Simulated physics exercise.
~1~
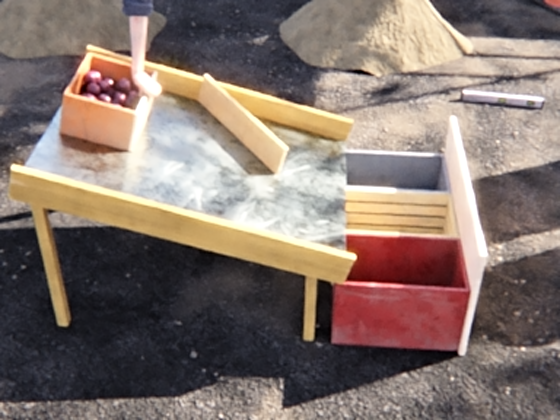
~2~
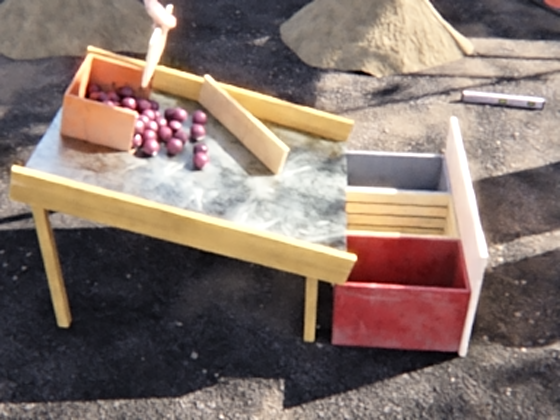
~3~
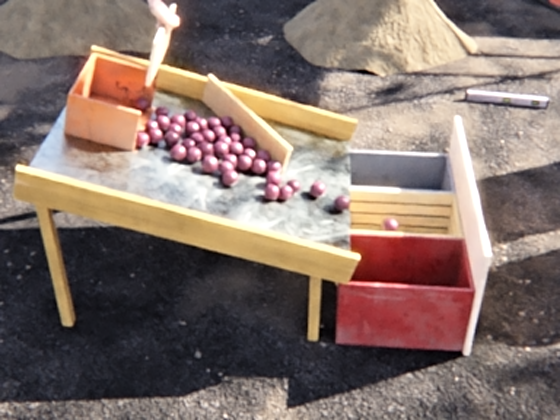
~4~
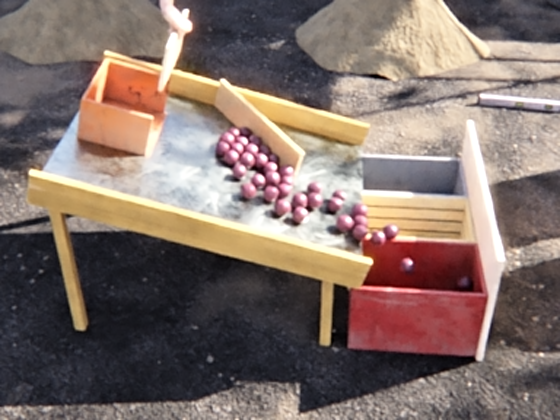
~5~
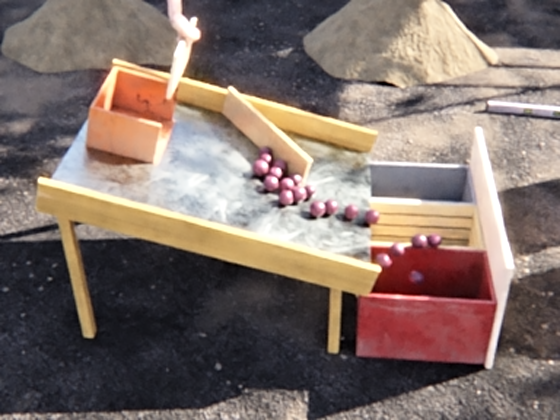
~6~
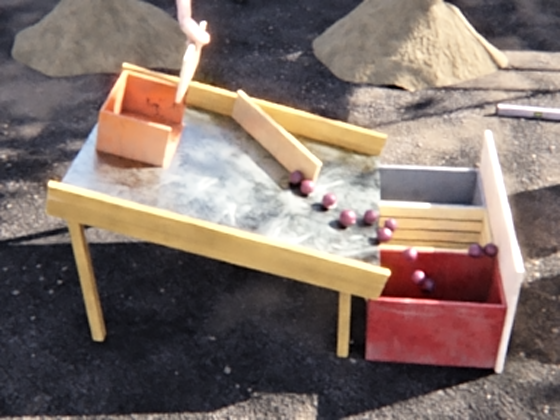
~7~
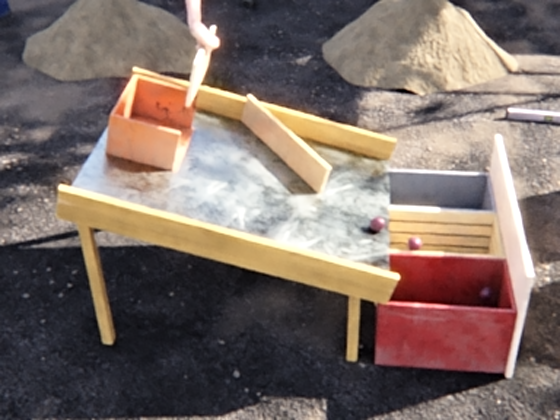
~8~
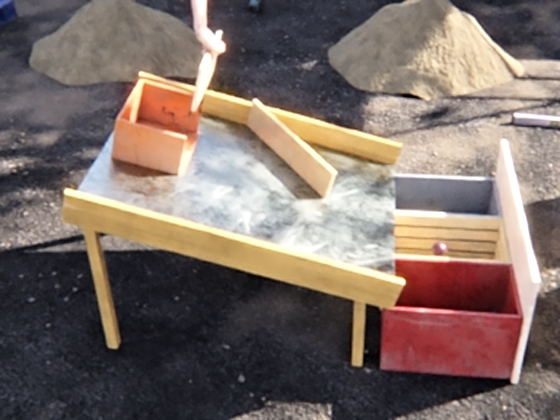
A hand lifted the gate of an orange box on a sloping table, and dark red onions rolled down past an angled board toward three bins, dropping into the red tub and the wooden tote until the table was clear.
